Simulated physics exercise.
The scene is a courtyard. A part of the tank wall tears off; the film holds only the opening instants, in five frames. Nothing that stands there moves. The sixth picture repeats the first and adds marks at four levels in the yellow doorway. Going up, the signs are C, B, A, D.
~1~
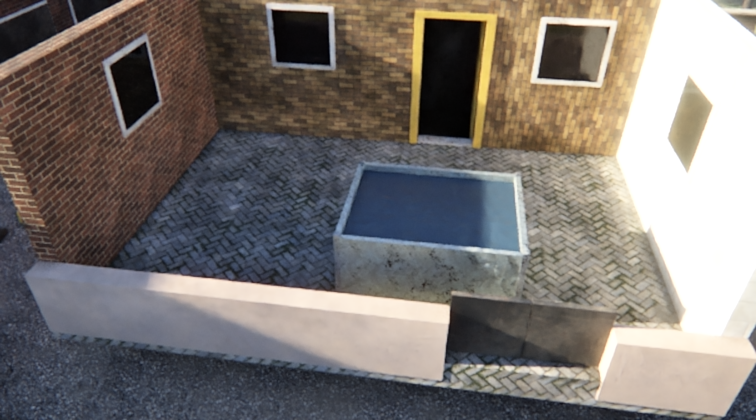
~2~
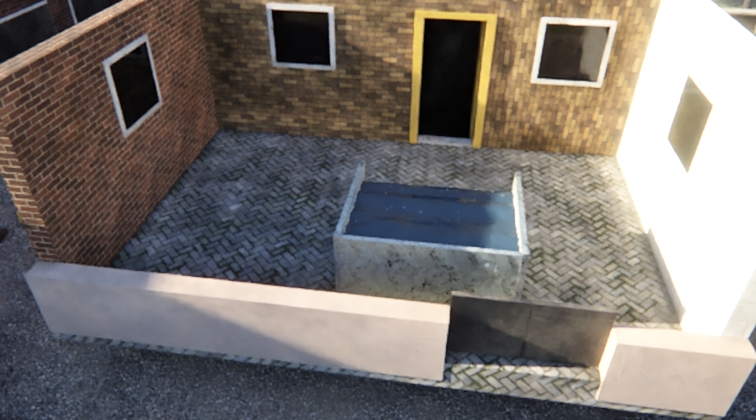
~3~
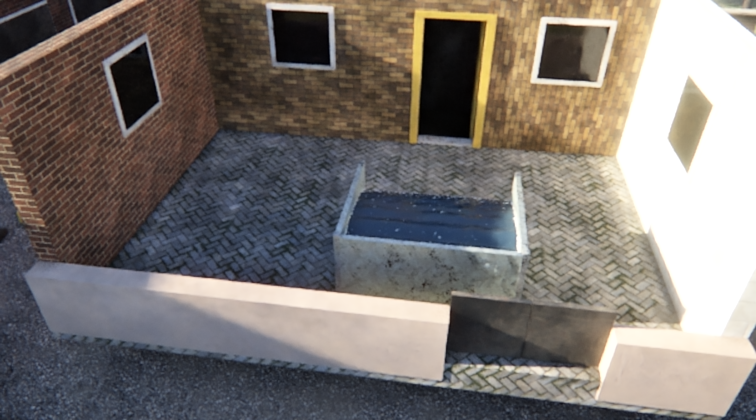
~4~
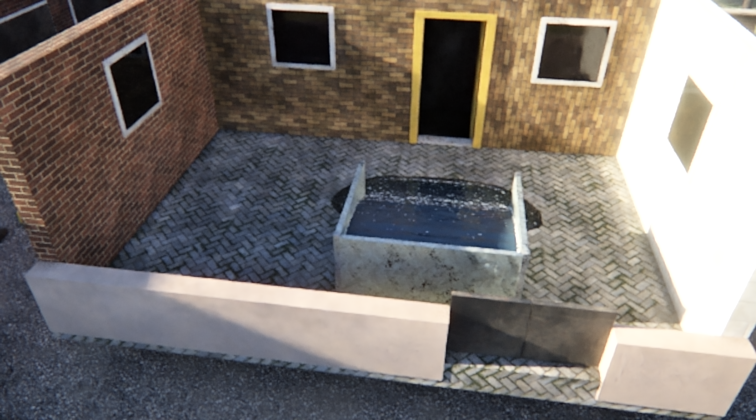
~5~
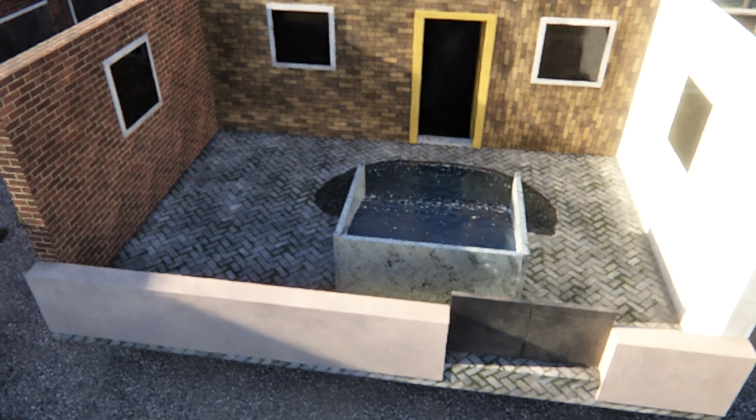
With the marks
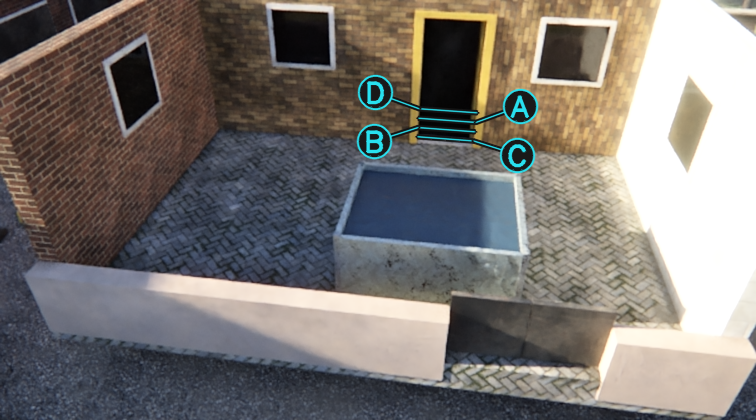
Water pouring from the open back of a stone tank and spreading across courtyard paving toward a yellow doorway, the gate shut.
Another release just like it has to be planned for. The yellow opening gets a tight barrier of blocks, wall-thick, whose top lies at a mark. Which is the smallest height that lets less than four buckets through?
Go for A.
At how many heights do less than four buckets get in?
Two of them.
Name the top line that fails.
The answer is B.
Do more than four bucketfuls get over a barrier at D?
No, that is safe.
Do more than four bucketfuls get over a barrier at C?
Yes, it does.
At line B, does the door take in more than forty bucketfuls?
No.
On the marked copy, A at (447, 120); B at (446, 129); C at (445, 138); D at (447, 110); from the bottom up C, B, A, D.
With A, a bucket or two gets in.
With B, about 12 bucketfuls get in.
With C, dozens of bucketfuls pour in.
With D, nothing gets over.
